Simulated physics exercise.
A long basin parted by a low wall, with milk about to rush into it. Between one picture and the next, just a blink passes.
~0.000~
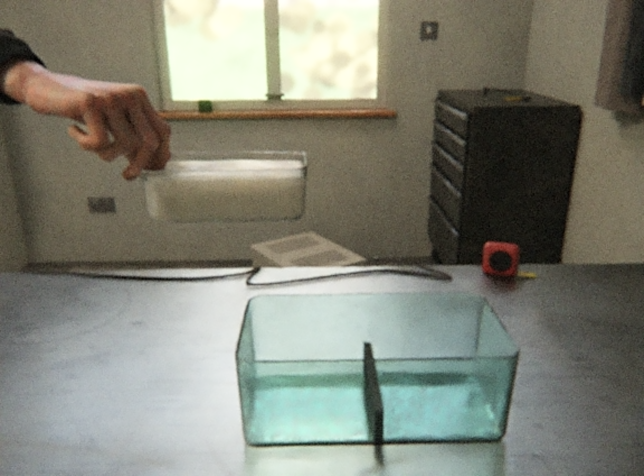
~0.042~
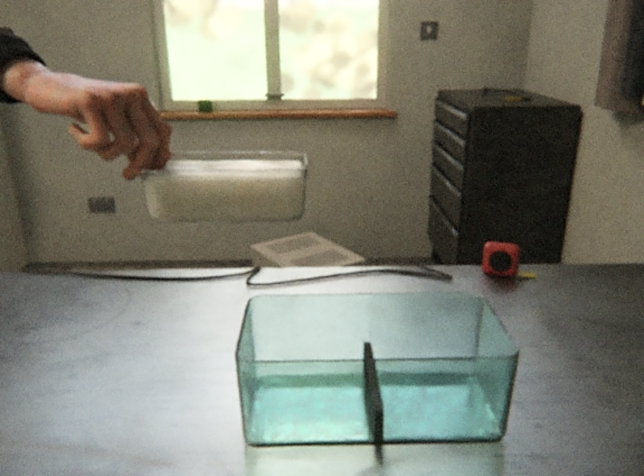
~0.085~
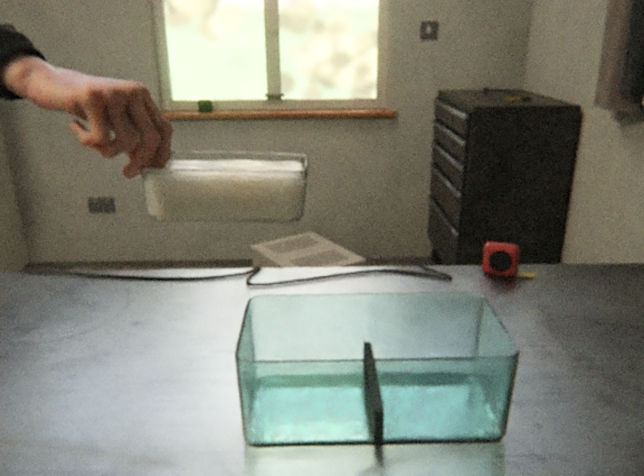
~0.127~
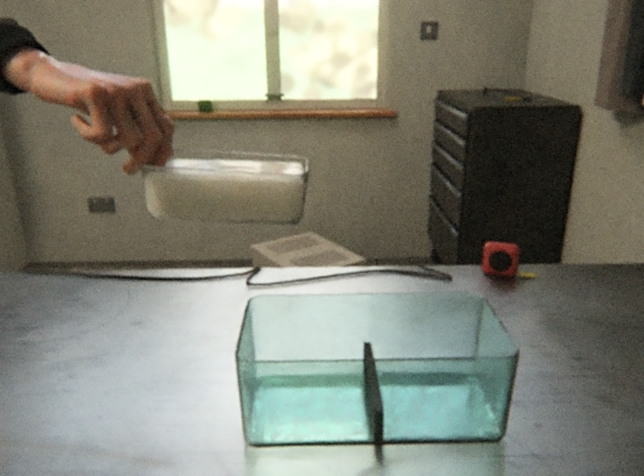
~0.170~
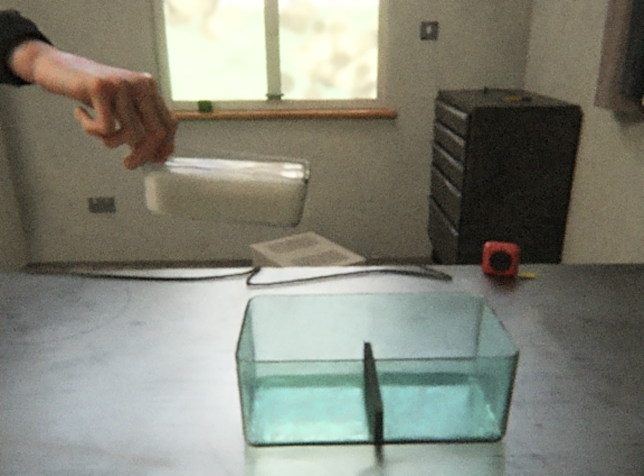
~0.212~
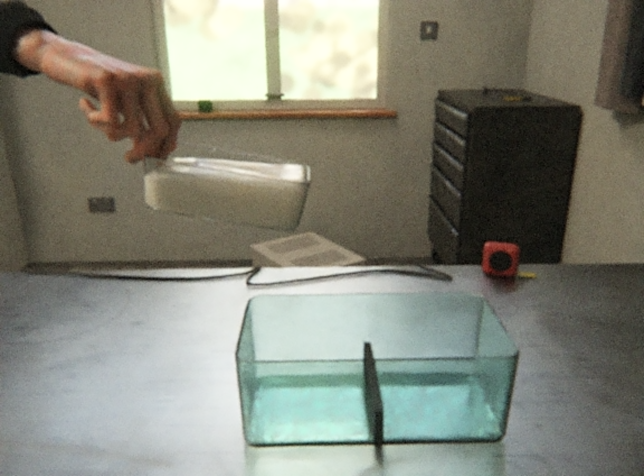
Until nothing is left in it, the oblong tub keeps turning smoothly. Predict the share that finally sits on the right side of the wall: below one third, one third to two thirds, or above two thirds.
Right-side share: One third to two thirds.
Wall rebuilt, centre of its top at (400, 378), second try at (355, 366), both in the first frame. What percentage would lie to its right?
Around 10 per cent for the first, around 70 per cent for the second.
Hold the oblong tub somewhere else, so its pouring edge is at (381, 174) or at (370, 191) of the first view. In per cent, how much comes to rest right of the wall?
Roughly 80 per cent, and 85 per cent.
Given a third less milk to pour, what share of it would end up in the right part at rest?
The share comes to roughly 25 per cent.
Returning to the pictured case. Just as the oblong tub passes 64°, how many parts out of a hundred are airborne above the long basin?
Roughly 50 %.
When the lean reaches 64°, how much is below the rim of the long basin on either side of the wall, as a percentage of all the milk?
So the left part has 5 percent, while the right part has 10.
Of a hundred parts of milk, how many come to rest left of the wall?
About 40 per cent.
A moment on, the oblong tub is tipped part way and 32 per cent is still to pour, 7 is left of the wall and 9 right of it.
Next, the oblong tub is tipped on its side and 5 per cent is still to pour, 35 is left of the wall and 55 right of it.
Then the oblong tub is tipped on its side and 1 per cent is still to pour, 41 is left of the wall and 55 right of it.
Later the oblong tub is tipped on its side and 0 per cent is still to pour, 42 is left of the wall and 55 right of it.
In the end 42 per cent lies left of the wall, 55 right of it and 3 outside.
